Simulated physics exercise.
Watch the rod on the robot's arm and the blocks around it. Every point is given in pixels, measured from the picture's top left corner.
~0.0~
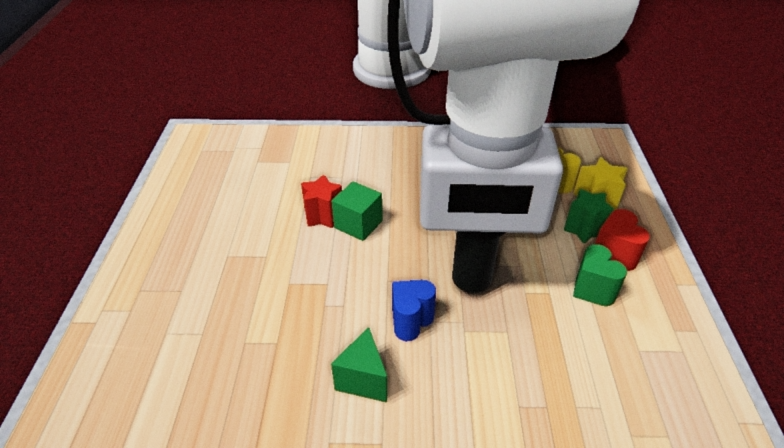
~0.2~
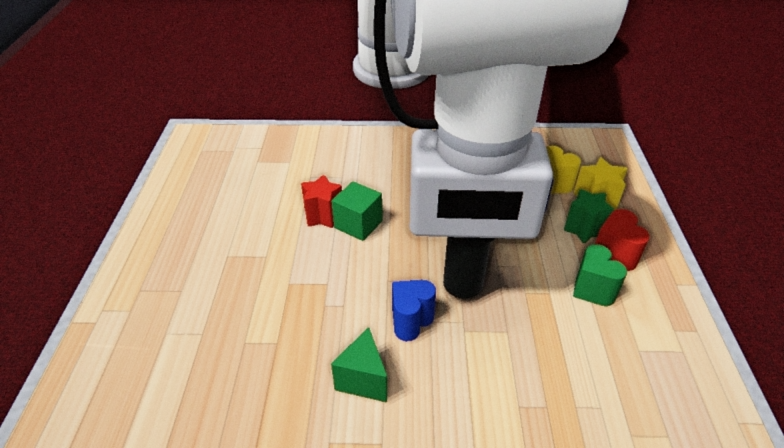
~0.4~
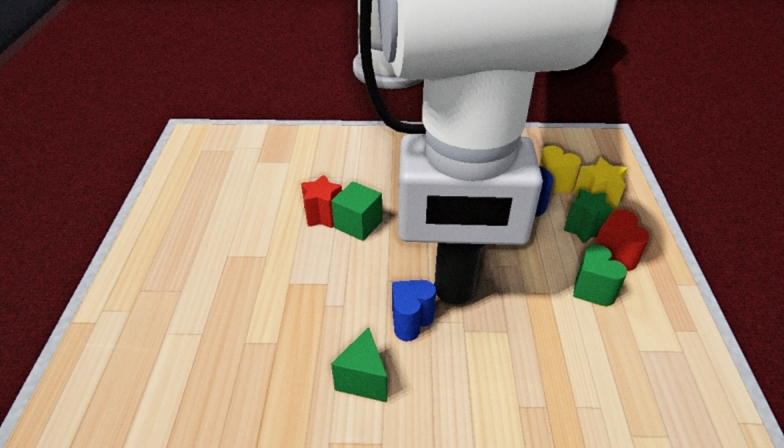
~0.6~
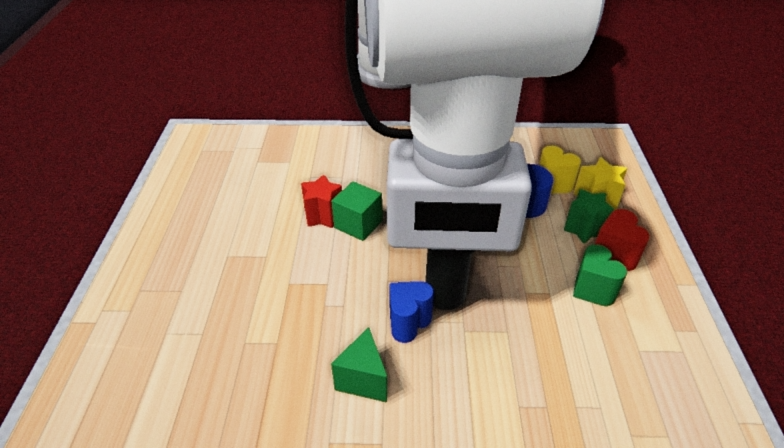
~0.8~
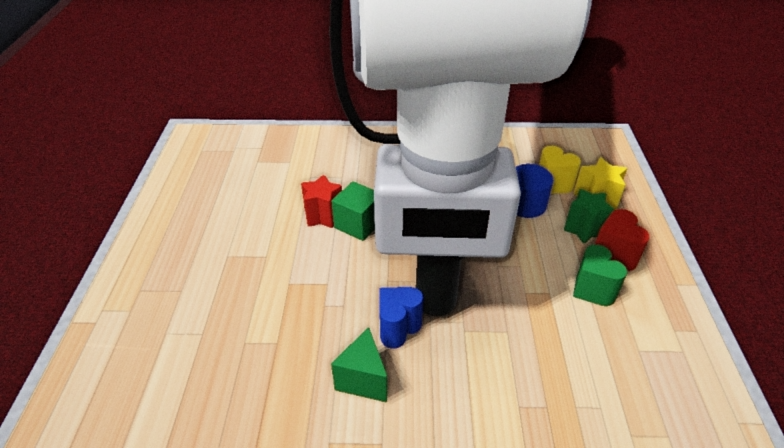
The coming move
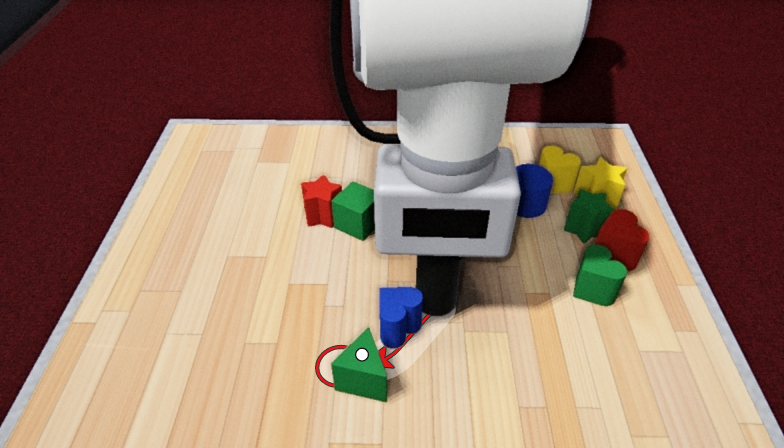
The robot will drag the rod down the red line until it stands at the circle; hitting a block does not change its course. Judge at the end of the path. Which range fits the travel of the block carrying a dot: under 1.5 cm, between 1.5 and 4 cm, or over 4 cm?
It shifts by 1.5 to 4 cm.
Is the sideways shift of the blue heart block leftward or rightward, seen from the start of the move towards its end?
To the right.
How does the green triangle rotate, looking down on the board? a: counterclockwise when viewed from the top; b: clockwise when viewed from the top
The one that fits is a, counterclockwise when viewed from the top.
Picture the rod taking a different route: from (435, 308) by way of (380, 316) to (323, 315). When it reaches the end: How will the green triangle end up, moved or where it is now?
Moved off its spot.
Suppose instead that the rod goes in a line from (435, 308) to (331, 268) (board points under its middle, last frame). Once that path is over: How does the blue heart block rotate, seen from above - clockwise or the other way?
From the top, the block rotates counterclockwise.
Path on the board, from (435, 308) through (411, 335) and (383, 360) to (340, 366); the dot is on the green triangle.
What follows on the original path. One third of the way, rod (410, 328); green triangle (355, 358), turned 35° anticlockwise; blue heart block (364, 317), turned 40° clockwise.
Two thirds of the way, rod (380, 354); green triangle (346, 363), turned 60° anticlockwise; blue heart block (337, 324), turned 95° clockwise.
At the end, rod (339, 358); green triangle (333, 374), turned 65° anticlockwise; blue heart block (303, 318), turned 135° clockwise.
